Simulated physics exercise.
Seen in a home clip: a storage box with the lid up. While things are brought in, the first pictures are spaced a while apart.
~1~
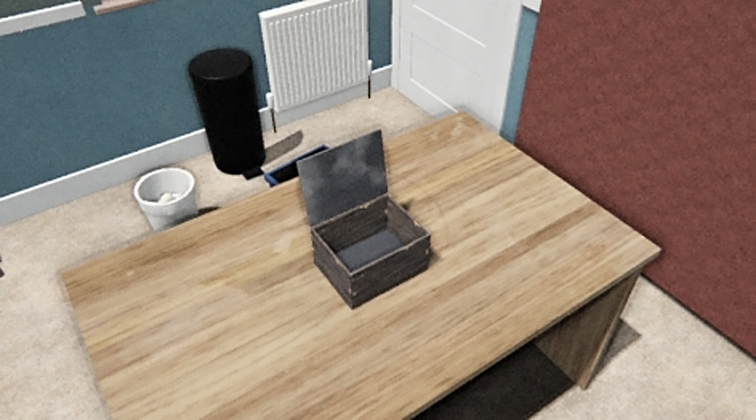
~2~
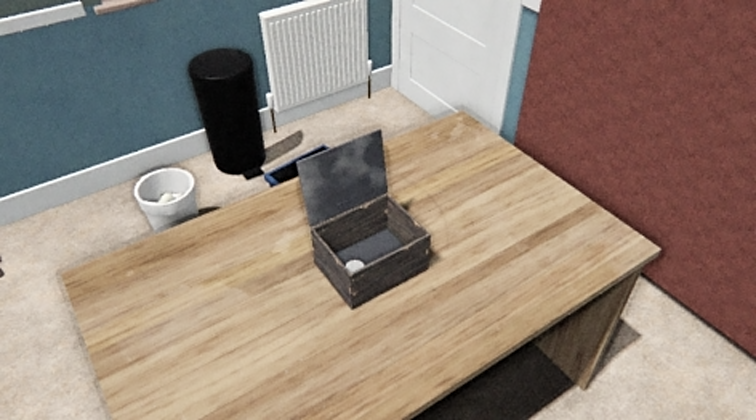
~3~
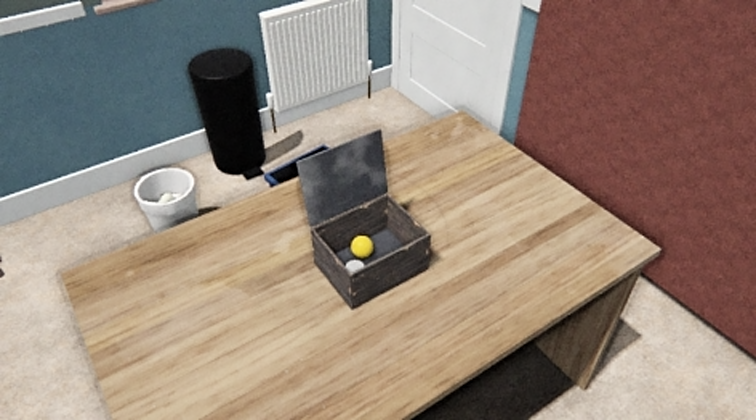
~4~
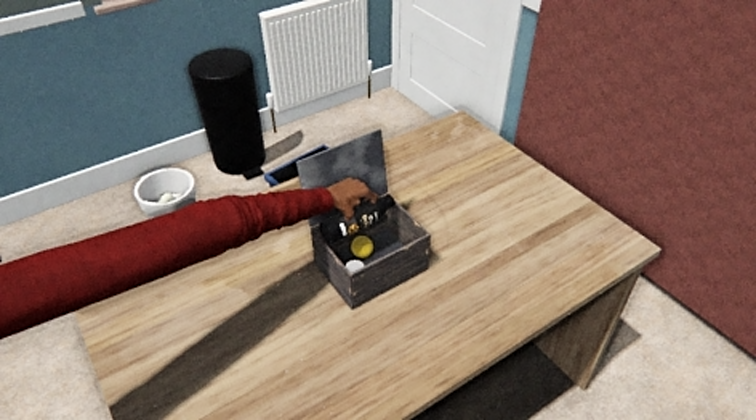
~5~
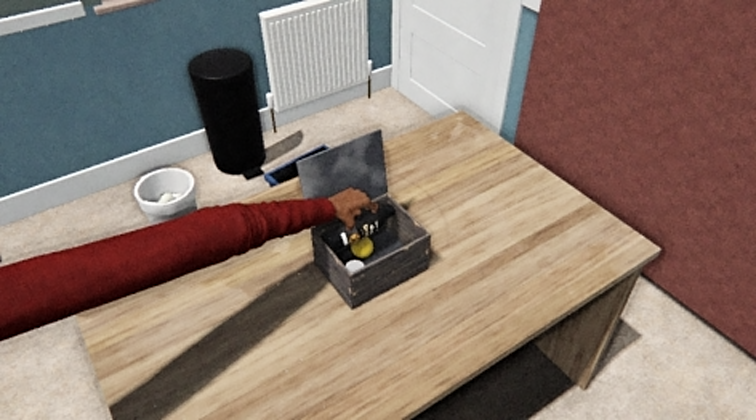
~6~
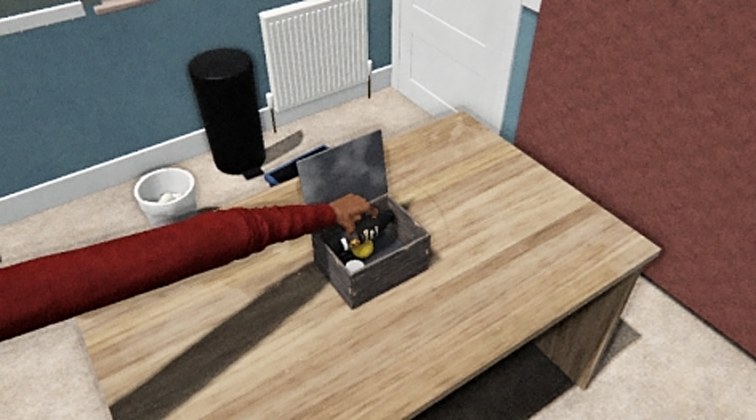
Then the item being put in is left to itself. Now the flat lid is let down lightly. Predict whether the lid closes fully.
Prediction: It closes fully.
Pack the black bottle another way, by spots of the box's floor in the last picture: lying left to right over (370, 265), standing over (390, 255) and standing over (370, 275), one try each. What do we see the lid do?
The lid goes down the first time, stays up the second time and stays up the third time.
Then, 0.60 s past the last view, black bottle displaced about its own width near (369, 250); yellow lemon displaced a little.
Then, 1.30 s past the last view, lid 79° above the rim; black bottle displaced about its own width near (375, 263); yellow lemon displaced about its own width.
Then, 1.70 s past the last view, lid 47° above the rim; black bottle displaced about its own width near (375, 263); yellow lemon displaced about its own width.
Then, 2.00 s past the last view, lid 12° above the rim; black bottle displaced about its own width near (375, 263); yellow lemon displaced about its own width.
Finally, lid shut; moved from the start, black bottle and yellow lemon; white shaker still in place. Final places as the last picture's camera would see them, black bottle near (375, 263).
